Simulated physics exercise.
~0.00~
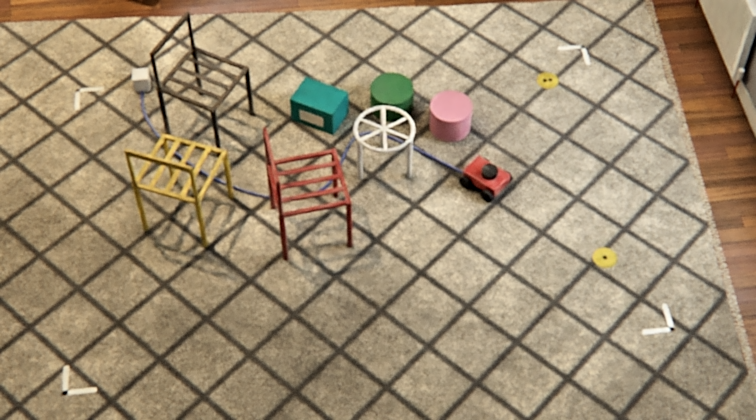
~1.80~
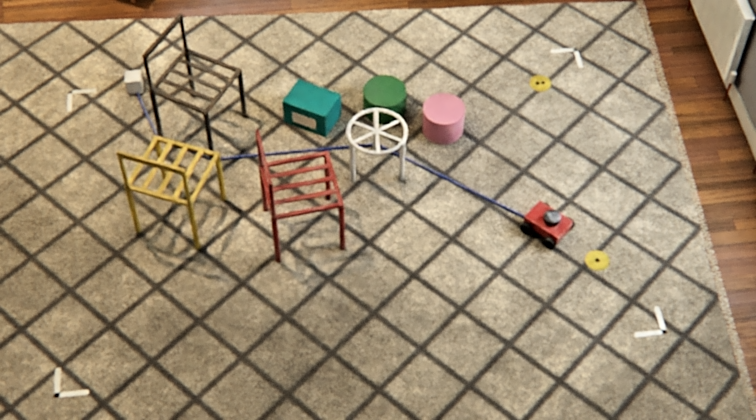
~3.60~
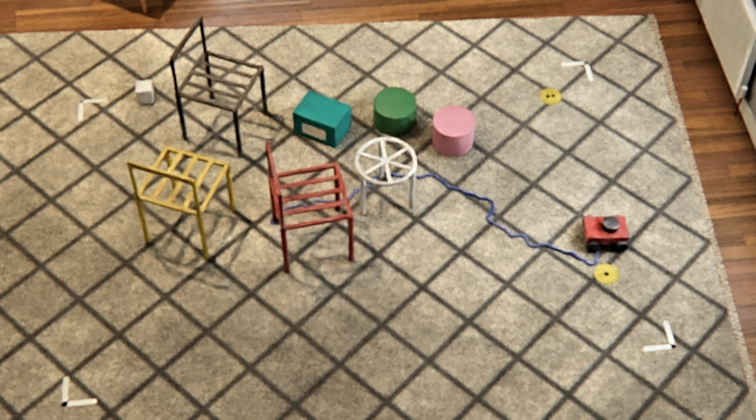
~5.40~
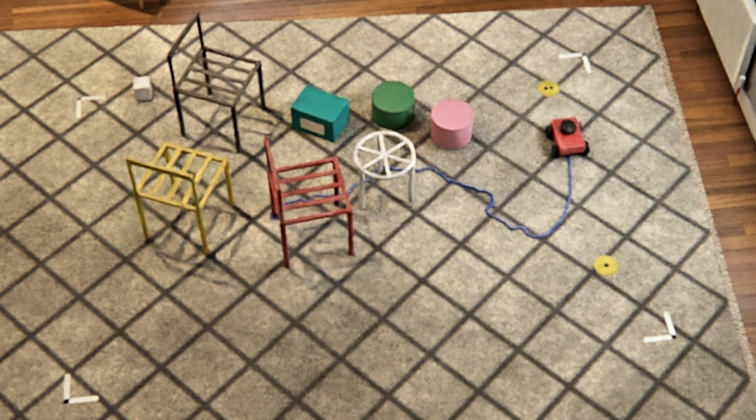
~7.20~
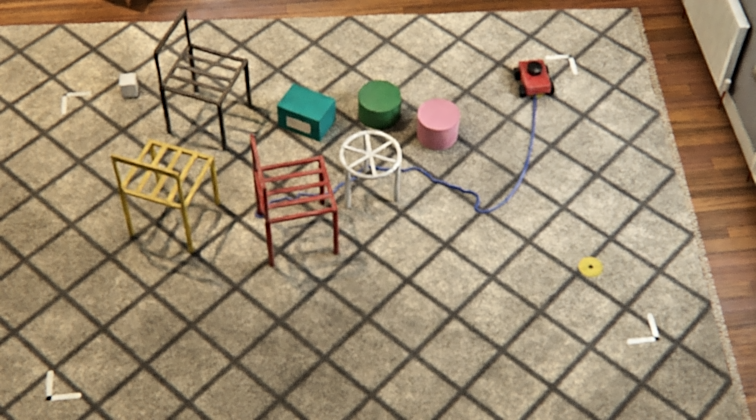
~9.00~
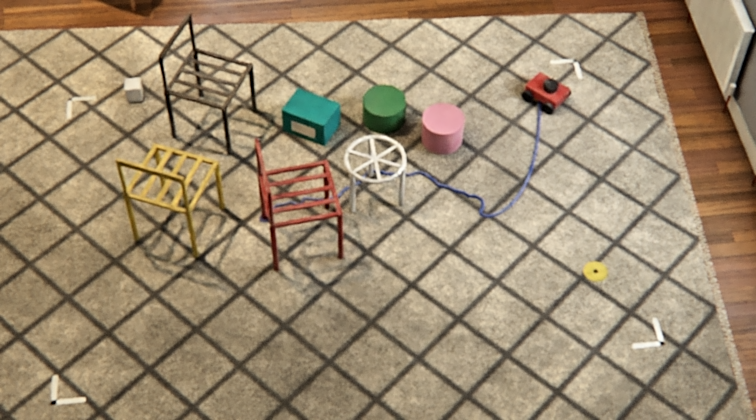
The red cart pulls the blue lead unplugged, shifting two seats, and stops at upper right.
